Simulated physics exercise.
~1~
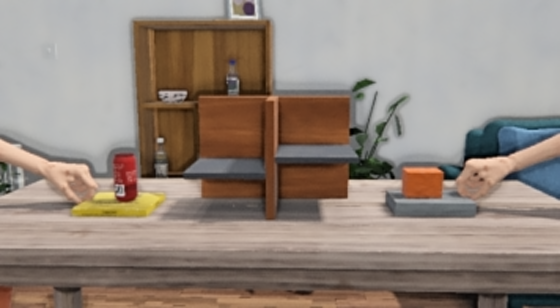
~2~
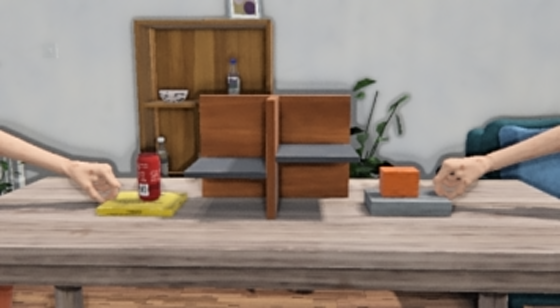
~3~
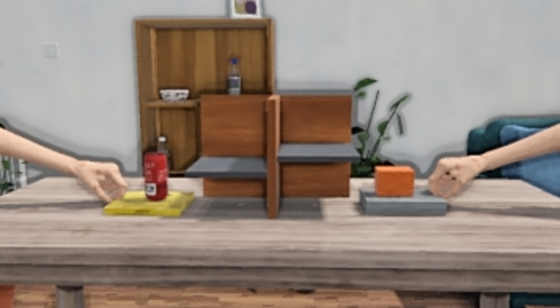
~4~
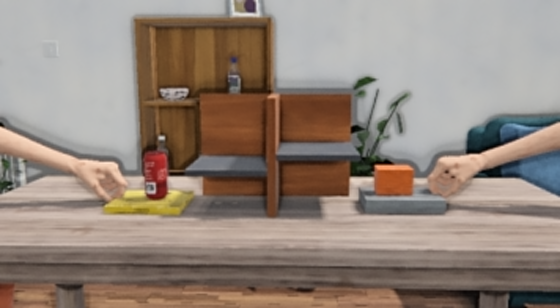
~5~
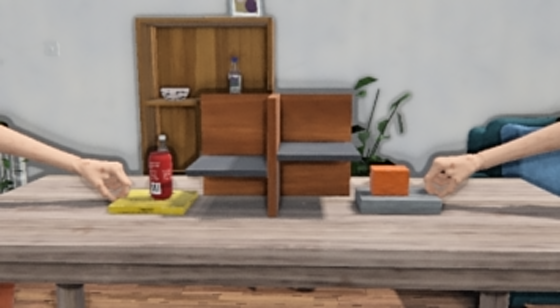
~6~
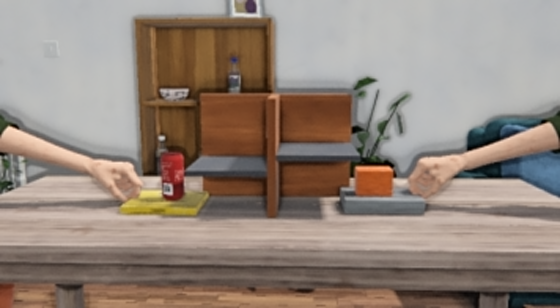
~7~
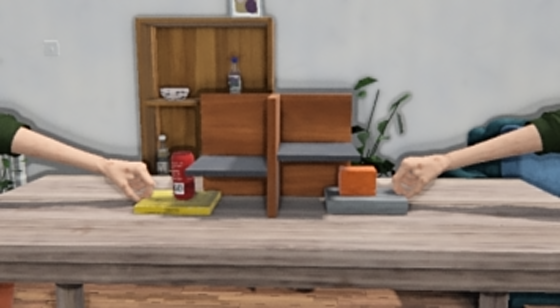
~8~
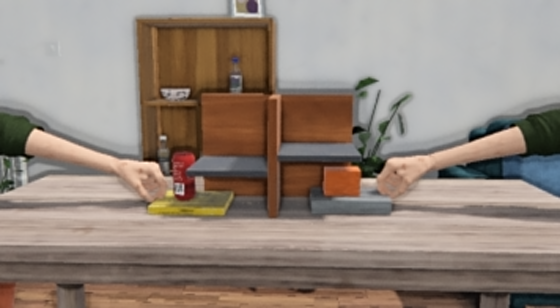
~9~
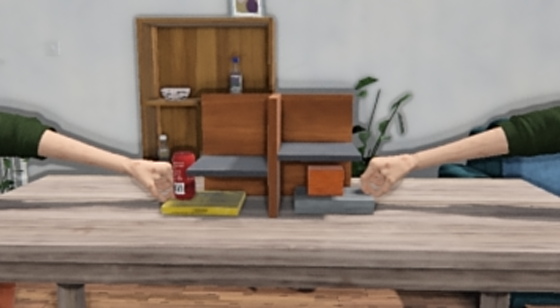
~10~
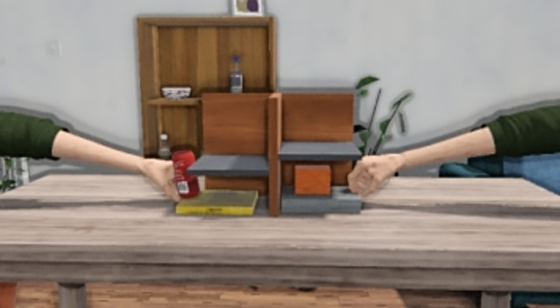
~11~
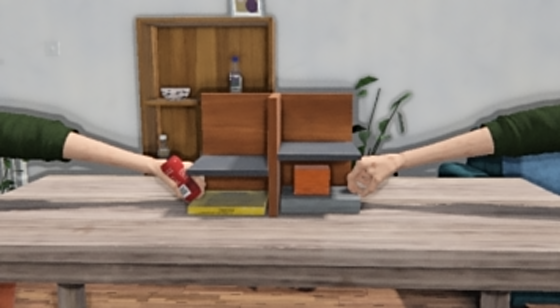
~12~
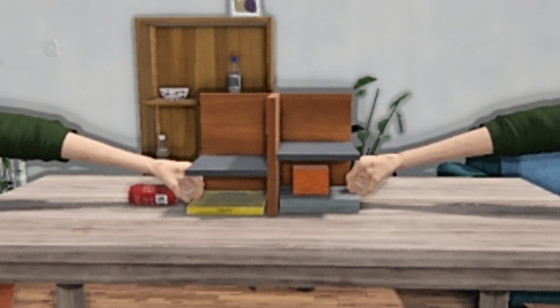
A red can on a yellow packet and an orange block on a grey board were pushed by two hands towards a low shelf; the block slid underneath, but the can hit the shelf, tilted and toppled onto its side on the table.
